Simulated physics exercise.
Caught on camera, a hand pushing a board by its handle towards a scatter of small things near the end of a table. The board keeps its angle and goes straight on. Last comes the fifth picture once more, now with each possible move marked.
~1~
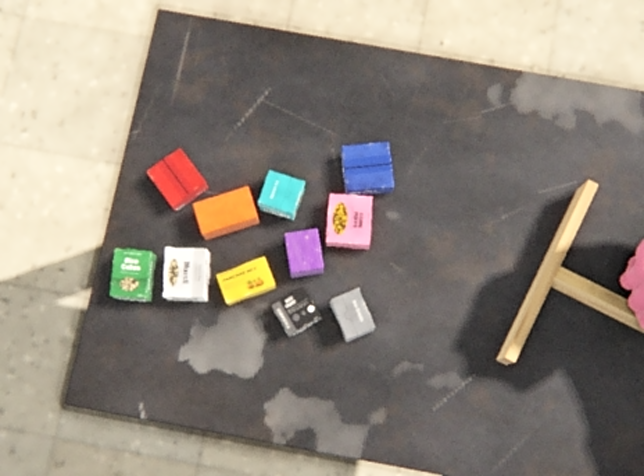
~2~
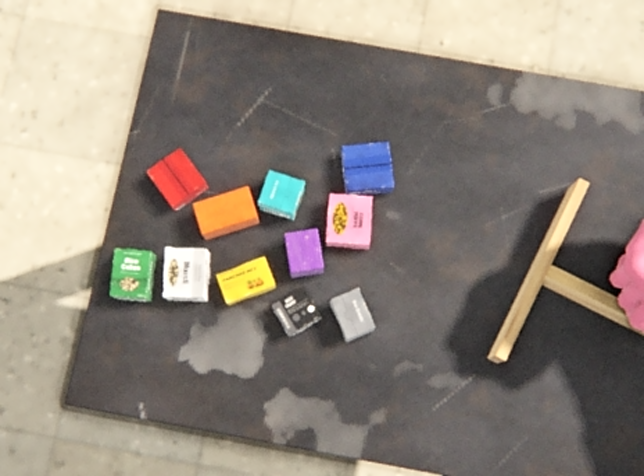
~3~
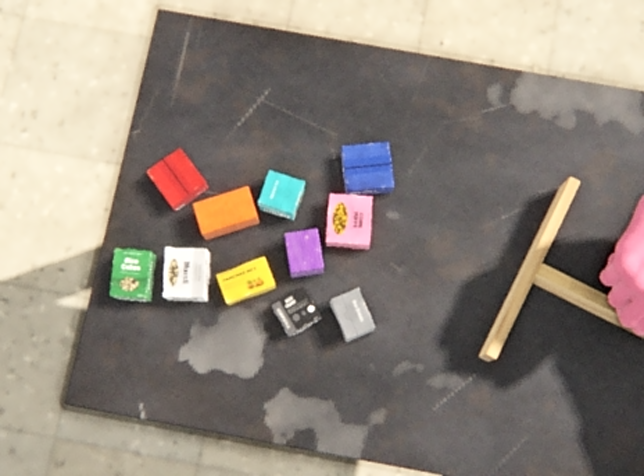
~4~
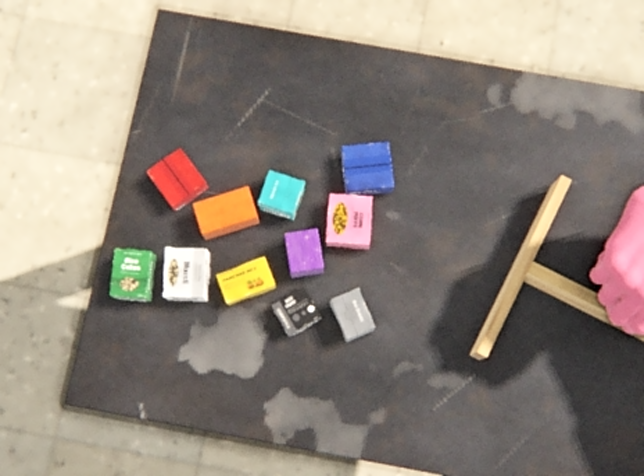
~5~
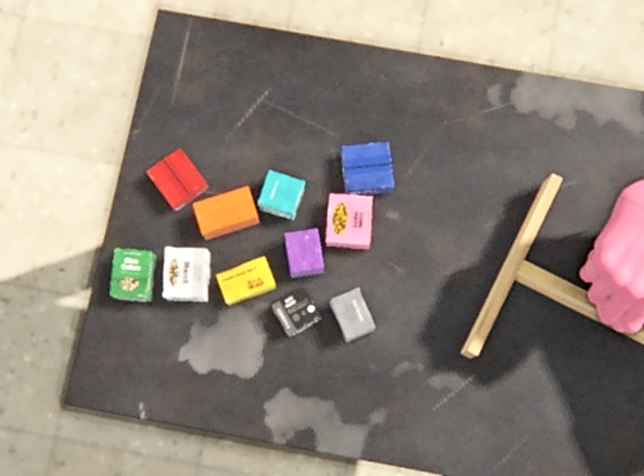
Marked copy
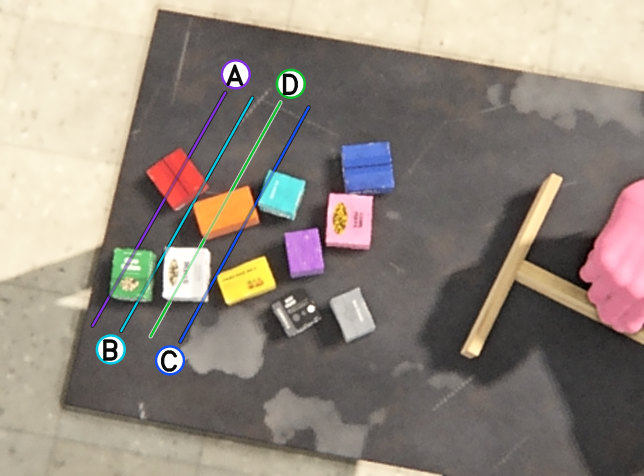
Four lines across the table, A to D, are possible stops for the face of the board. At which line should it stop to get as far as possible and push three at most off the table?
Up to line B.
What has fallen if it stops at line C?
The green packet goes over.
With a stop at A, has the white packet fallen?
Yes.
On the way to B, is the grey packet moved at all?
Yes.
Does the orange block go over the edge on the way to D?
By then, no.
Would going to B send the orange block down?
By then, no.
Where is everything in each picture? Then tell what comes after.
The first picture shows white packet (187, 275); orange block (226, 213); blue box (367, 170).
The second picture shows board (544, 268); grey packet (352, 315).
The third picture shows board (534, 266); yellow packet (247, 282).
The fourth picture shows board (525, 264); pink box (350, 222).
The fifth picture shows board (516, 263); turquoise packet (282, 196); red box (178, 180); white packet (187, 275).
On the marked copy, A at (161, 206); B at (188, 211); C at (246, 221); D at (217, 216).
Following B. Soon after the start, board (397, 242); black packet (292, 312); grey packet (332, 302).
Later, board (279, 221); green packet (112, 277); white packet (147, 256).
In the end, board (187, 204); white packet over the edge; green packet over the edge; three fallen.
As for the rest, A drops six; C is within the limit but short; D is within the limit but short.
